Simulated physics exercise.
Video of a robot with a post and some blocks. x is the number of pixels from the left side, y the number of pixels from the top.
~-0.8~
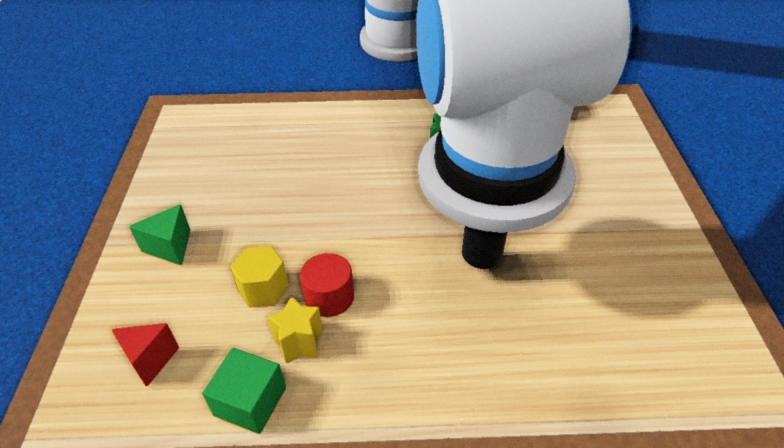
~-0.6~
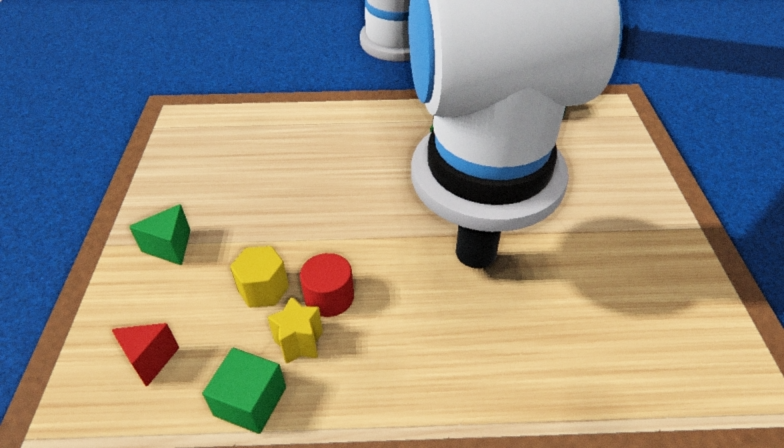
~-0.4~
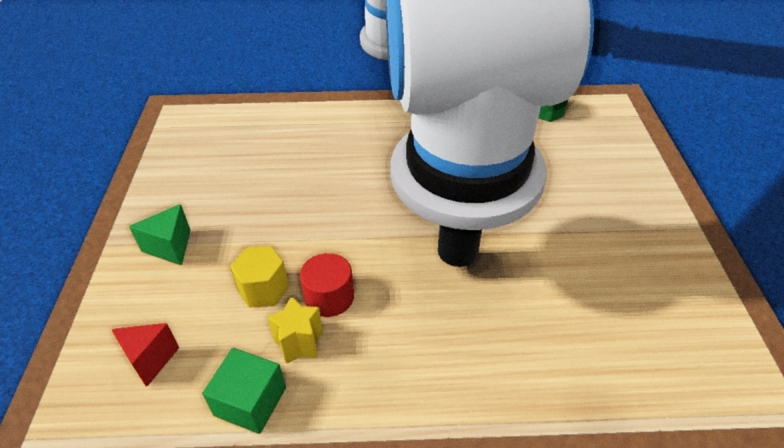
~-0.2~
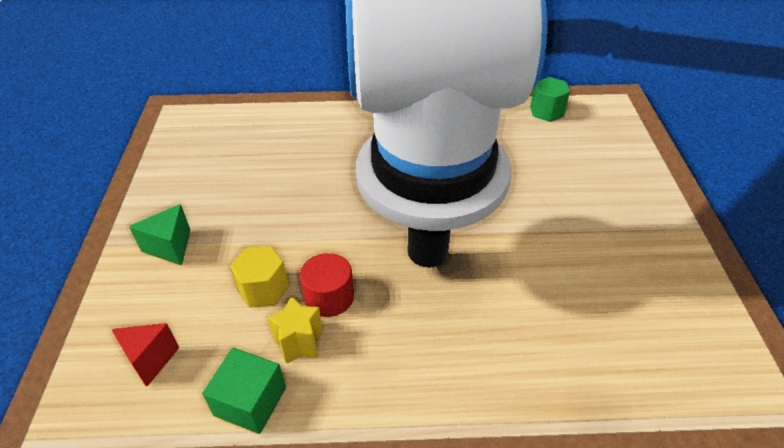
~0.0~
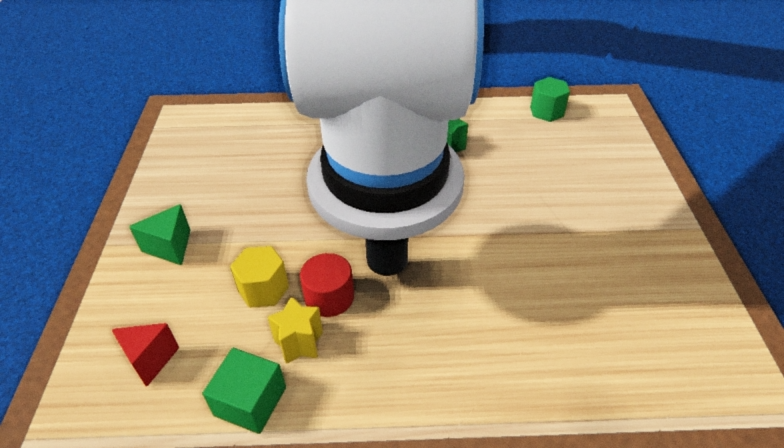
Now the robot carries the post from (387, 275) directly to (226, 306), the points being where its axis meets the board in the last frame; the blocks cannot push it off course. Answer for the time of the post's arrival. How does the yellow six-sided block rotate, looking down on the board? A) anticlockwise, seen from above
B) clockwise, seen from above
B (clockwise, seen from above)
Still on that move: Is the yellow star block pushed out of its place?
That would be a yes.
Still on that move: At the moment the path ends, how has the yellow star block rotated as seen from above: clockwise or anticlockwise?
It makes a counterclockwise turn.
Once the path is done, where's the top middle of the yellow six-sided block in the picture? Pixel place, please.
Its top centre lands on (191, 256).
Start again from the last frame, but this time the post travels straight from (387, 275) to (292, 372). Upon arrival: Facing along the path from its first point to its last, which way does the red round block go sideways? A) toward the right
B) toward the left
Answer: A.
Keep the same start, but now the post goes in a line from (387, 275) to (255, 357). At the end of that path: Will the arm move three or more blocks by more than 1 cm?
Yes - that is the case.
The first path, step by step. One third of the way, post (332, 271); yellow six-sided block (252, 263); yellow star block (289, 323), turned 25° anticlockwise; red round block (291, 284).
Two thirds of the way, post (278, 281); yellow six-sided block (233, 261), turned 40° clockwise; yellow star block (282, 331), turned 65° anticlockwise; red round block (246, 305).
At the end, post (221, 292); red triangular block in place; yellow six-sided block (191, 256), turned 95° clockwise; yellow star block (282, 331), turned 65° anticlockwise; red round block (217, 321).
